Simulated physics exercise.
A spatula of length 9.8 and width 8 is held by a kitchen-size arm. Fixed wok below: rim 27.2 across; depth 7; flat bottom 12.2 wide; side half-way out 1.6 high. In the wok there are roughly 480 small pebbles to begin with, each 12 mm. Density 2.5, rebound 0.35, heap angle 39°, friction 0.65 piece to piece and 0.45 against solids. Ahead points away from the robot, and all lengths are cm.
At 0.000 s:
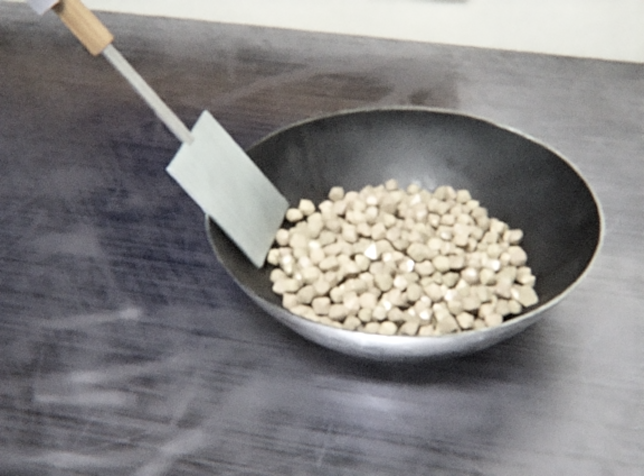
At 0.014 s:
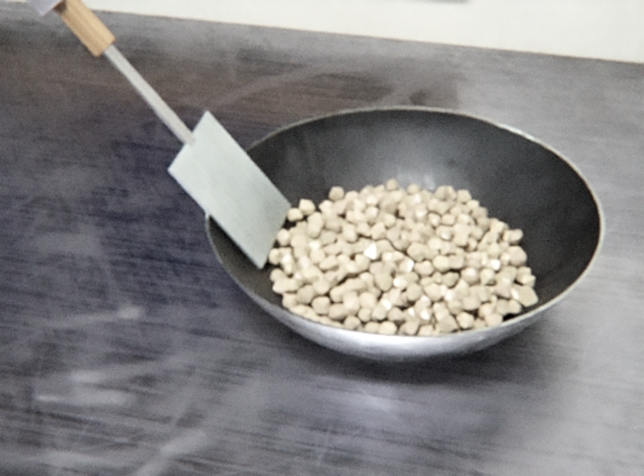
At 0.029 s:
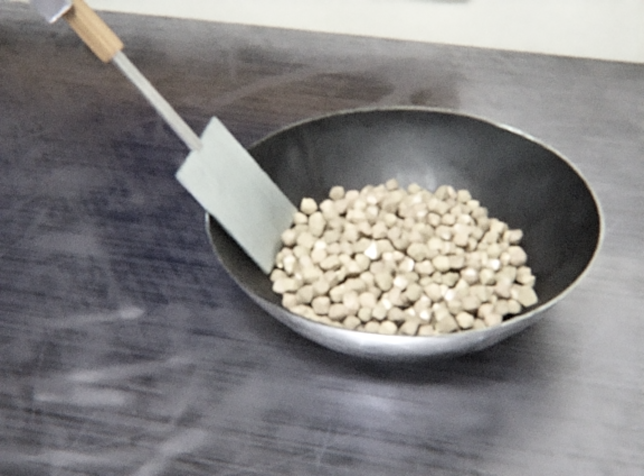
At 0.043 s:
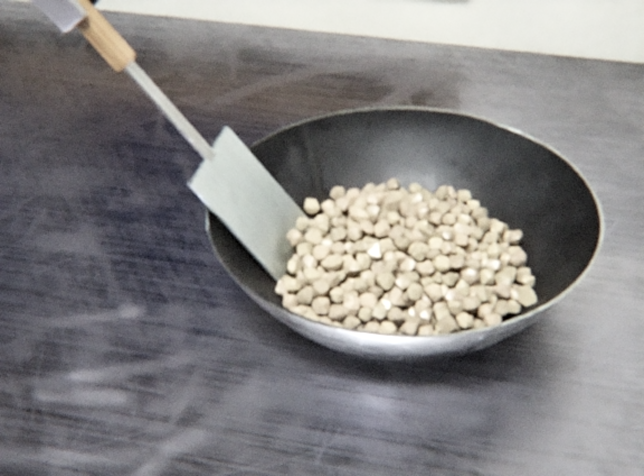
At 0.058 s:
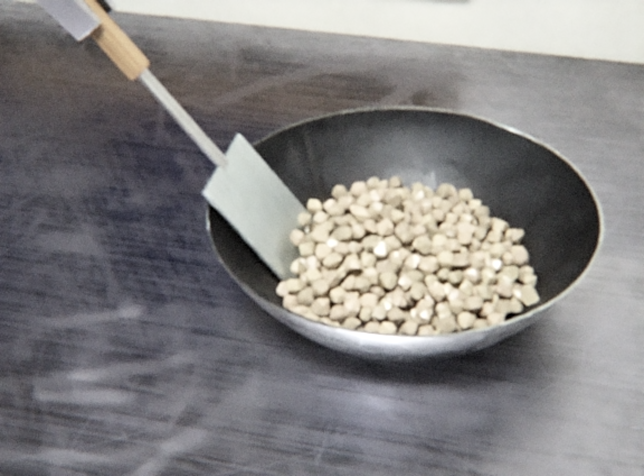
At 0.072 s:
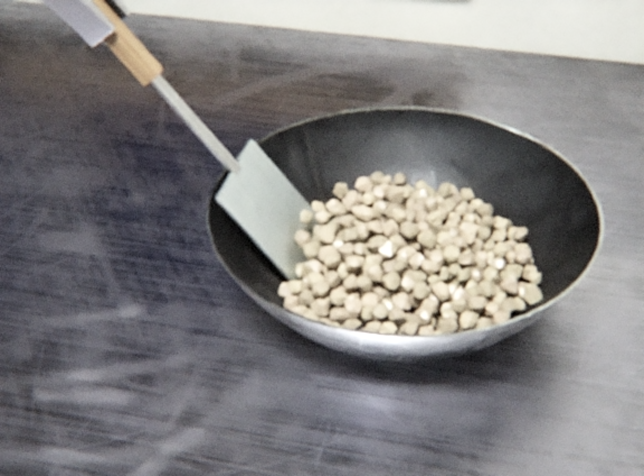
Robot arm sliding a flat spatula rightward into a dark wok, slightly pushing a heap of small pale pebbles.
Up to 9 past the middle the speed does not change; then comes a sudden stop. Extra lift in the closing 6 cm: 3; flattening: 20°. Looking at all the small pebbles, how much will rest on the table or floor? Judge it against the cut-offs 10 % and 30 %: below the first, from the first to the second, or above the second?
From 10 to 30 %.
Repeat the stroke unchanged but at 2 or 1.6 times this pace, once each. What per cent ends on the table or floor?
The two tries give roughly 45 and 35 in a hundred.
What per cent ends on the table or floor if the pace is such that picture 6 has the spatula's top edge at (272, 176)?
40 %.
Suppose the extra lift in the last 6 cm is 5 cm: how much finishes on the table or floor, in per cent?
Result: Approx. 25 %.
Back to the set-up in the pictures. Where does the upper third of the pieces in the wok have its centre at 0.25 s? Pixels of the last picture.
It is centred at about (527, 243).
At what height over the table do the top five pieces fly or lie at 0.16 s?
5 cm or so.
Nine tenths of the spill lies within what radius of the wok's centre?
Roughly 25 cm.
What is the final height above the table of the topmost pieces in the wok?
Close to 7.5 centimetres high.
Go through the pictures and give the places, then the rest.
Spatula top edge at (187, 139), sloping 51°; upper third of the load around (396, 252), from x 275 to 530, top at y 185; 476 in the wok, in the first frame.
Spatula top edge at (189, 139), sloping 51°; upper third of the load around (396, 252), from x 275 to 530, top at y 185, in the second frame.
Spatula top edge at (196, 145), sloping 51°; upper third of the load around (396, 252), from x 280 to 530, top at y 185, in the third frame.
Spatula top edge at (208, 154), sloping 51°; upper third of the load around (395, 250), from x 285 to 530, top at y 185, in the fourth frame.
Spatula top edge at (221, 162), sloping 51°; upper third of the load around (399, 246), from x 285 to 530, top at y 180, in the fifth frame.
Spatula top edge at (234, 168), sloping 51°; upper third of the load around (407, 248), from x 280 to 535, top at y 180; 476 in the wok, in the sixth frame.
By 0.16 s, sloping 51°, highest piece 6 above the table; 476 in the wok.
By 0.25 s, sloping 45°, highest piece 8 above the table; 476 in the wok.
By 0.49 s, sloping 31°, highest piece 9 above the table; 372 in the wok, 69 on the table or floor, 35 on the blade or in flight.
By 1.54 s, sloping 31°, highest piece 8 above the table; 372 in the wok, 104 on the table or floor.
Final count, 372 in the wok, 104 on the table or floor. That is 22 % on the table or floor.
